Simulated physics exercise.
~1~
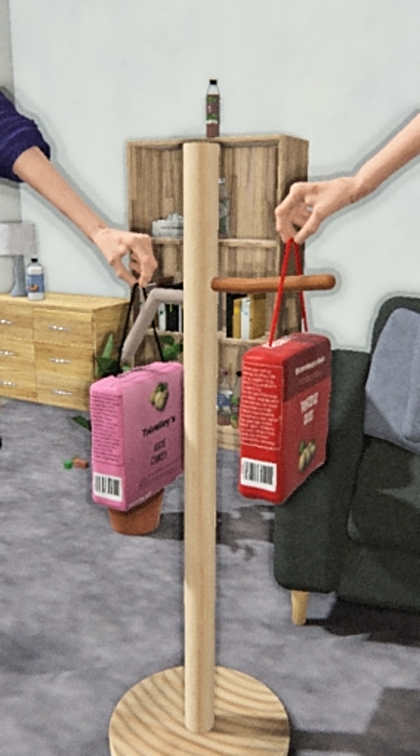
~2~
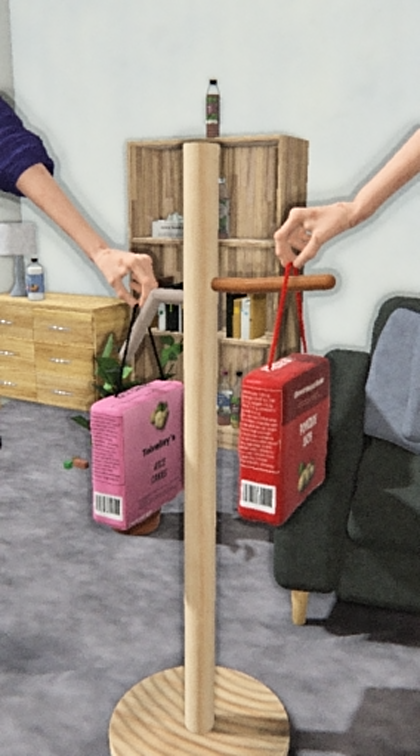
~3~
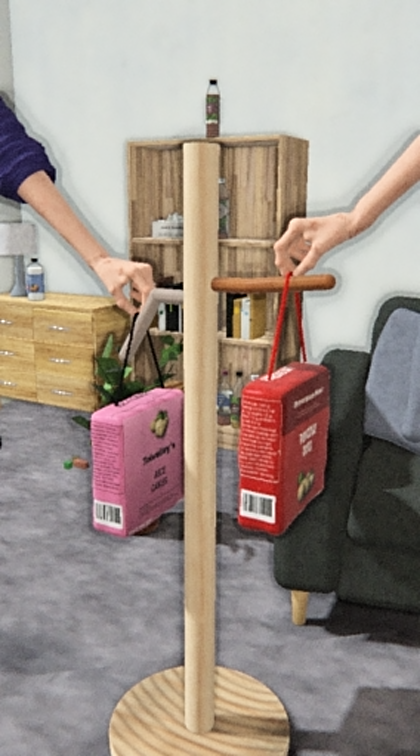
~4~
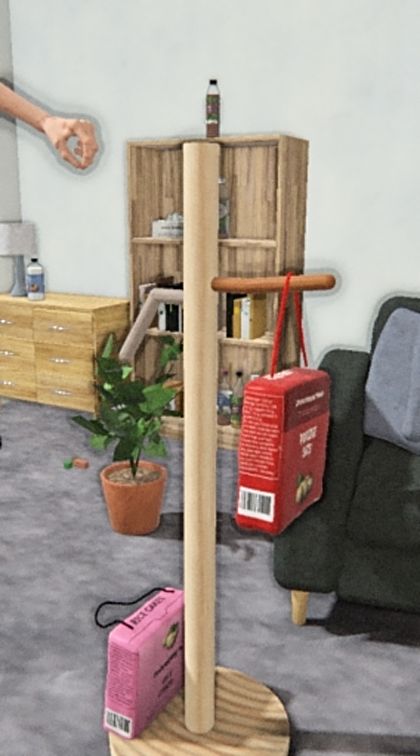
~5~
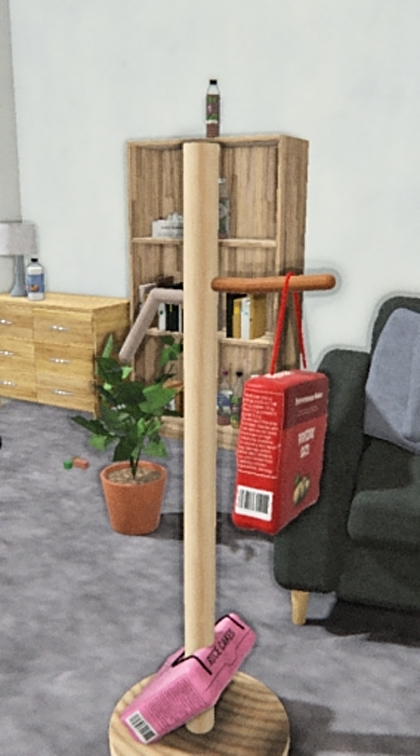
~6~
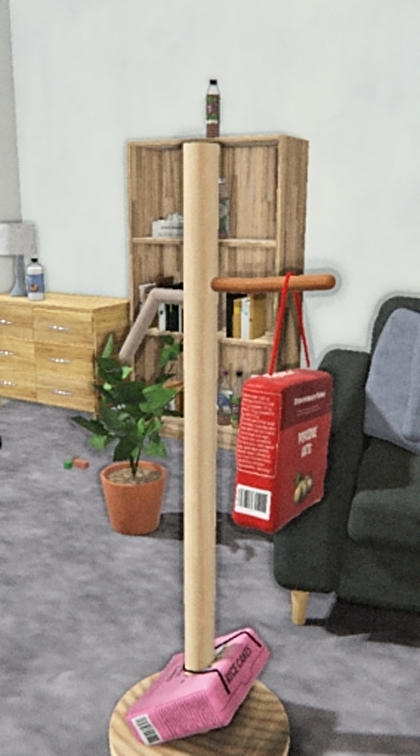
Two hands lowering pink and red bags onto a wooden post's pegs, the pink one dropping to the base, the red staying hung.
